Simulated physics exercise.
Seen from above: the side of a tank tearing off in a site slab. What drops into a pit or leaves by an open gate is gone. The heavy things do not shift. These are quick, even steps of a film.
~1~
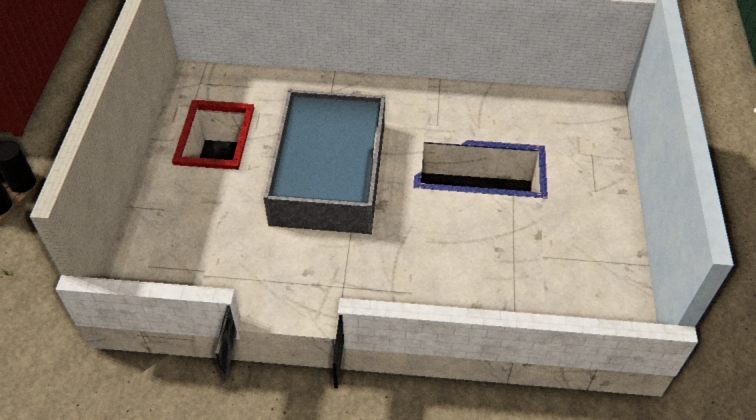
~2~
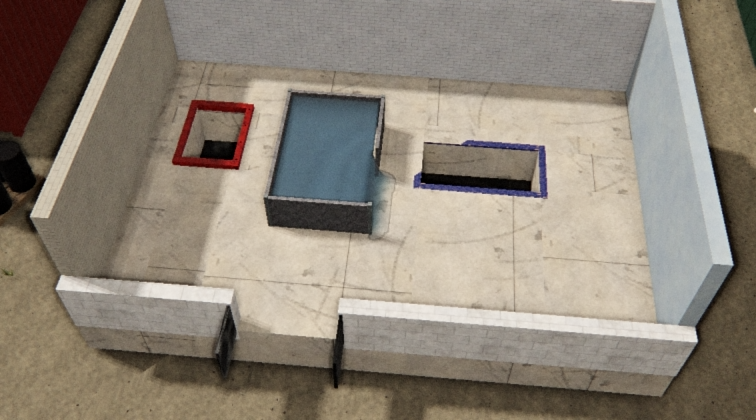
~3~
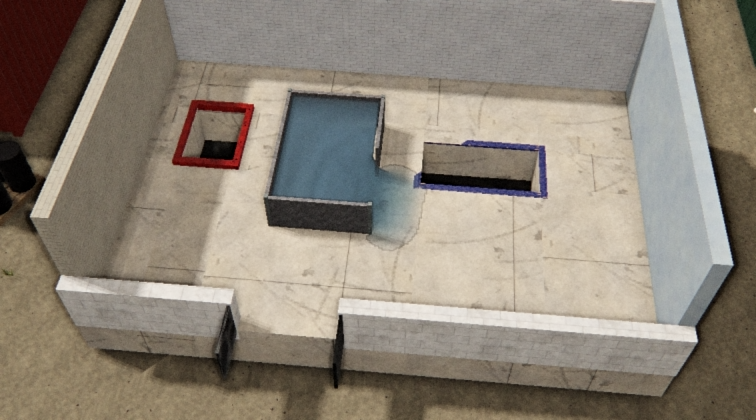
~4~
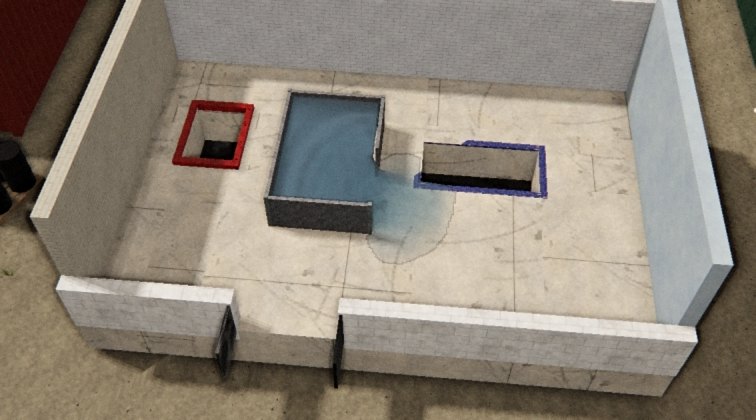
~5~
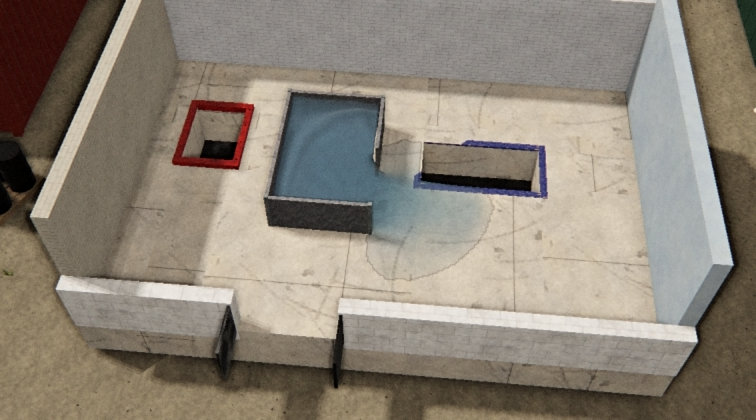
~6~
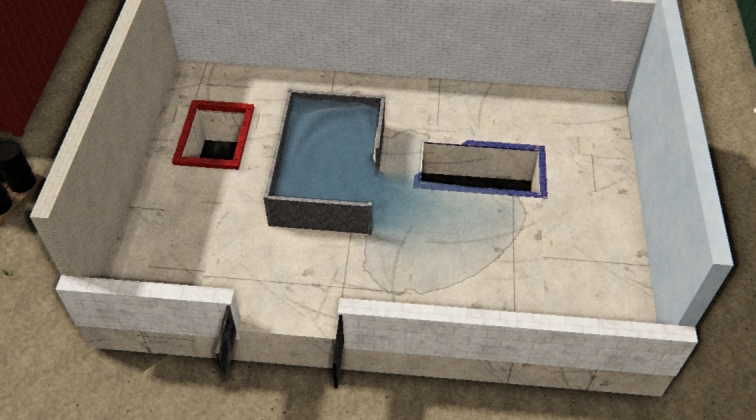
Water pours from the tank's broken right side and spreads rightward across the pale slab.
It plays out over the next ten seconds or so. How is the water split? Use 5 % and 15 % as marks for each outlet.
In the end: The gate takes under 5 %; the red pit takes under 5 %; the blue pit takes over 15 %.
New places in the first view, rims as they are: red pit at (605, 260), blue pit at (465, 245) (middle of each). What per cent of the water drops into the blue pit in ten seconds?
In per cent: Blue 55.
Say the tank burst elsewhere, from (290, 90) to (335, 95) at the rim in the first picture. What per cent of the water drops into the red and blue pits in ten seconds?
Parts in a hundred: Red 4, blue 12.
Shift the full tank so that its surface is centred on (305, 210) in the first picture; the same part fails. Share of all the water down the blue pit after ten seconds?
Per cent: Blue 20.
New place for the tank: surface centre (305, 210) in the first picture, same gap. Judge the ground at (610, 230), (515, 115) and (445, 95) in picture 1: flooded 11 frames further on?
In that order: Flooded, no water, no water.
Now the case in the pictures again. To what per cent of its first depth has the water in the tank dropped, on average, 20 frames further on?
I make it 32 per cent.
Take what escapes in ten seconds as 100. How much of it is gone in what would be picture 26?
About 40 per cent.
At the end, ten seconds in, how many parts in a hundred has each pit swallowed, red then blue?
About 0 and 34 per cent.
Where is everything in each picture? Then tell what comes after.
The first picture shows still water in the open tank at (328, 148).
In the second picture, the front is at (382, 174), out from the gap at (372, 195).
In the third picture, water pours out at (372, 196) and has run to (418, 180).
In the fourth picture, the front is at (449, 191), out from the gap at (372, 197).
In the fifth picture, water pours out at (372, 196) and has run to (485, 202).
In the sixth picture, the front is at (518, 207), out from the gap at (372, 196).
A moment on, water covers 25 % of the floor; the gate 0 %, the red pit 0 %, the blue pit 5 %.
Next, water covers 30 % of the floor; the gate 0 %, the red pit 0 %, the blue pit 9 %.
Then, water covers 40 % of the floor; the gate 0 %, the red pit 0 %, the blue pit 15 %.
Later, water covers 45 % of the floor; the gate 0 %, the red pit 0 %, the blue pit 20 %.
In the end, water covers 75 % of the floor; the gate 1 %, the red pit 0 %, the blue pit 34 %.
